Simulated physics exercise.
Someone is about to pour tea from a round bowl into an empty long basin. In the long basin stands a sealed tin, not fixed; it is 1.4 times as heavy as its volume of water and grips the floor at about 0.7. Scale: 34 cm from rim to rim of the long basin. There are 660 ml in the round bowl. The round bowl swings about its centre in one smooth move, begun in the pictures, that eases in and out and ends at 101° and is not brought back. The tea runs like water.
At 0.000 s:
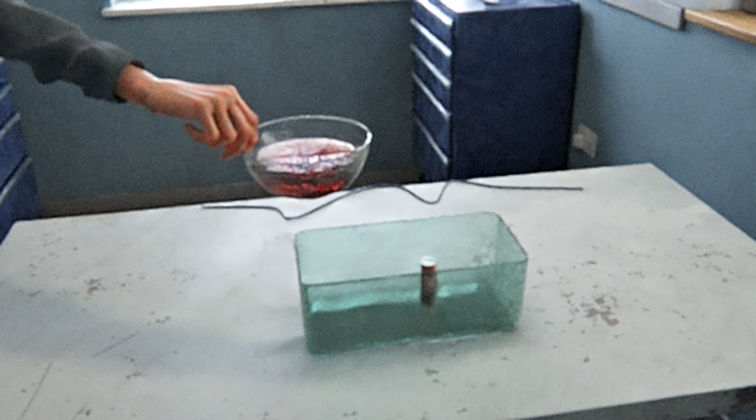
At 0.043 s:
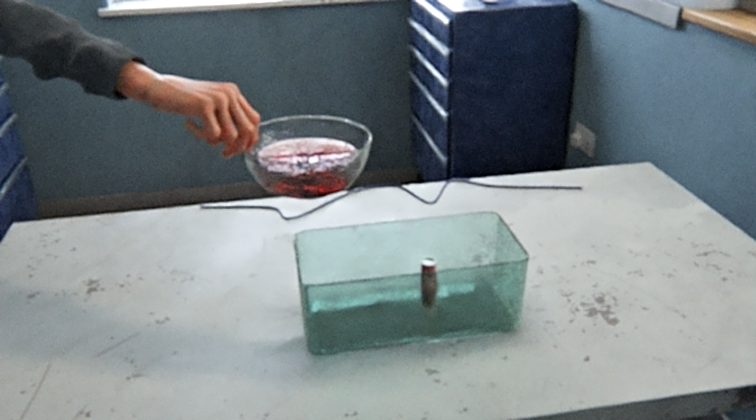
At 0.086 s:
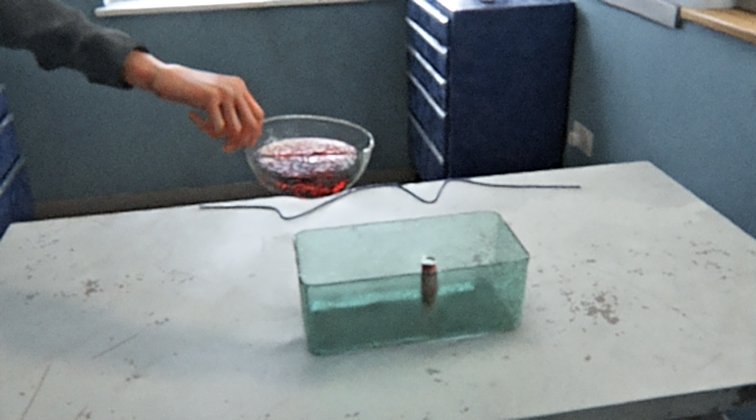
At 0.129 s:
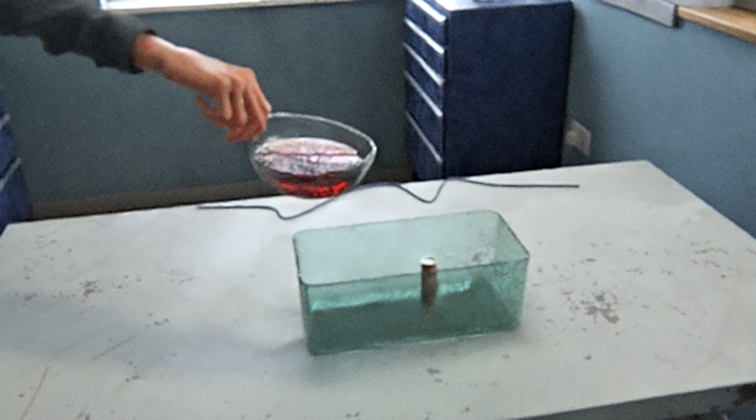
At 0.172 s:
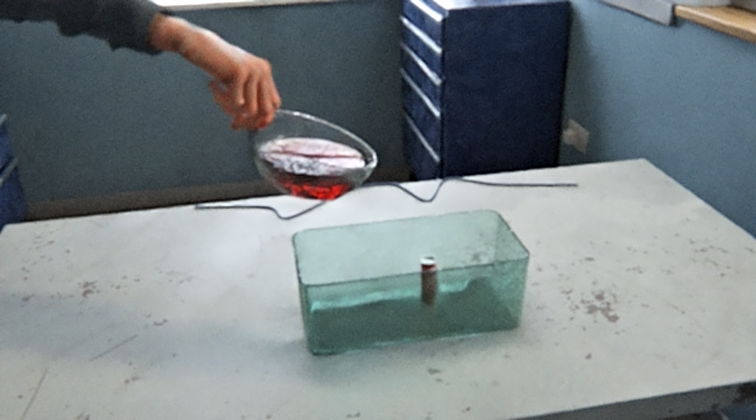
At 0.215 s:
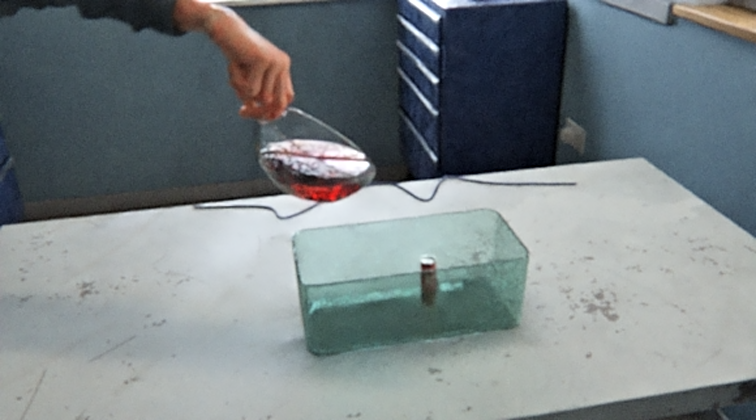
Above a white table, a hand tilts a glass bowl of red liquid rightward.
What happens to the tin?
It topples.
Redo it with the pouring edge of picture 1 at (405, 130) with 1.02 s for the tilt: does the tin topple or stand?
Then it keeps standing.
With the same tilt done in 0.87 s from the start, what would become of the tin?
Then it stays up.
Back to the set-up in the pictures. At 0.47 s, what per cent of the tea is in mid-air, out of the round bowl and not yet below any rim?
Some 48 per cent.
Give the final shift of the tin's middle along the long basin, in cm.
About 8.5 cm.
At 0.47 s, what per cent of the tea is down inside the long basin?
Some 42 per cent.
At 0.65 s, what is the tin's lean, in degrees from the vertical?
About 15°.
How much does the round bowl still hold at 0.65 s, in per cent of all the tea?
Some 0 per cent.
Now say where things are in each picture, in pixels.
It leans 0°; its right rim is at (369, 134); the tea meets the walls at (249, 162) and (362, 152); the long basin's rim runs from (297, 258) to (513, 236); the tin's top is at (428, 264), in the first picture.
It leans 2°; its right rim is at (370, 135); the tea meets the walls at (249, 161) and (363, 153), in the second picture.
It leans 6°; its right rim is at (372, 140); the tea meets the walls at (250, 159) and (363, 154), in the third picture.
It leans 13°; its right rim is at (374, 147); the tea meets the walls at (252, 157) and (365, 157), in the fourth picture.
It leans 22°; its right rim is at (374, 157); the tea meets the walls at (255, 154) and (368, 159), in the fifth picture.
It leans 34°; its right rim is at (373, 168); the tea meets the walls at (259, 155) and (372, 161), in the sixth picture.
Then, 0.47 s in, the tilt is 95° and 10 per cent is still to pour; the tin stands where it began.
Then, 0.65 s in, the tilt is 101° and 0 per cent is still to pour; the tin leans 13°.
Then, 0.84 s in, the tilt is 101° and 0 per cent is still to pour; the tin leans 30°.
Then, 1.05 s in, the tilt is 101° and 0 per cent is still to pour; the tin lies on its side.
Finally, the tin lies on its side.
